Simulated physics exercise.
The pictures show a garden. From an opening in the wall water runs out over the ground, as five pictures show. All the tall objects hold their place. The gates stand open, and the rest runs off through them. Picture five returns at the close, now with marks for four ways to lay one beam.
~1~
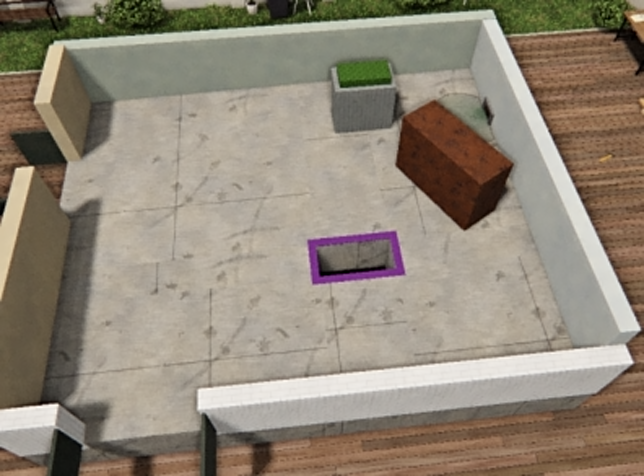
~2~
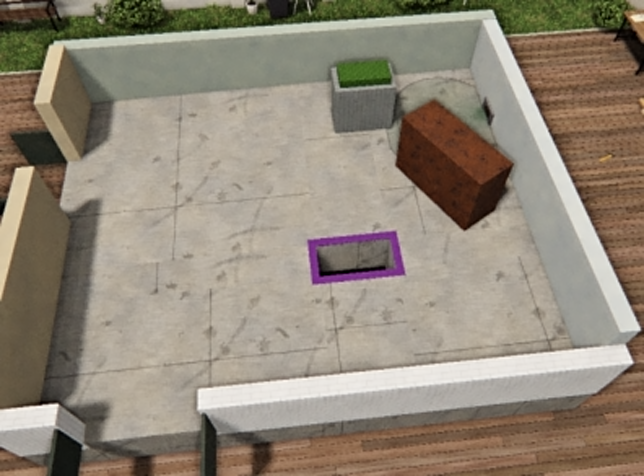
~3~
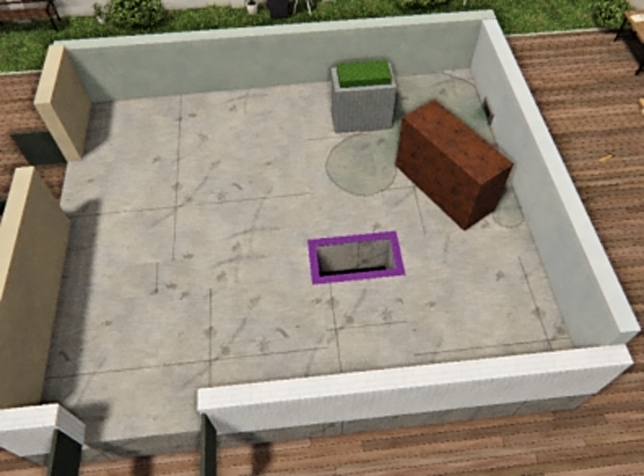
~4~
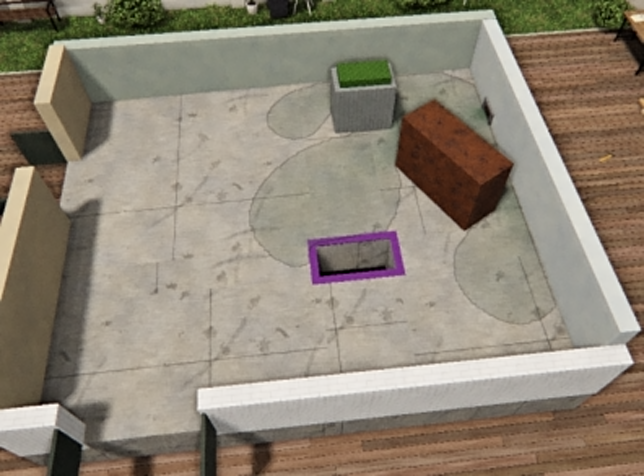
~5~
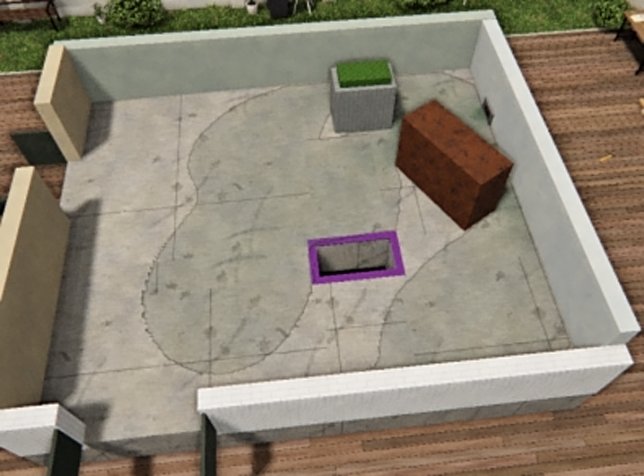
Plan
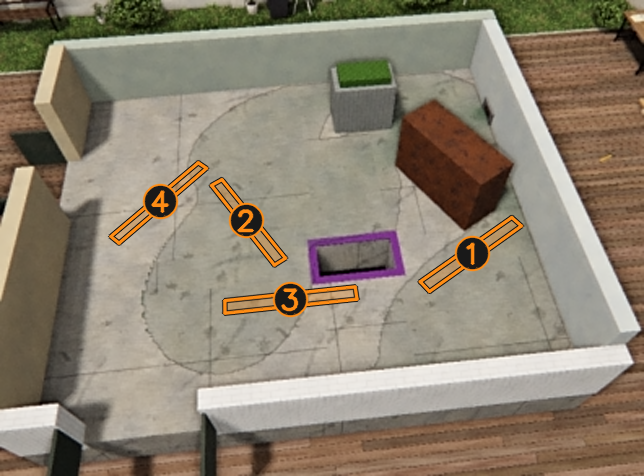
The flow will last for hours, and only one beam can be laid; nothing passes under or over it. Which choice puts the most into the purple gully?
Place 2.
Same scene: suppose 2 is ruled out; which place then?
Place 1.
On the marked copy, 1 from (424, 286) to (516, 221); 2 from (216, 182) to (279, 261); 3 from (224, 306) to (356, 292); 4 from (114, 239) to (202, 165).
For place 1, about 22 % of the stream goes into the purple gully, about 78 % out by the gates.
For place 2, about 29 % of the stream goes into the purple gully, about 71 % out by the gates.
For place 3, about 15 % of the stream goes into the purple gully, about 85 % out by the gates.
For place 4, about 14 % of the stream goes into the purple gully, about 86 % out by the gates.
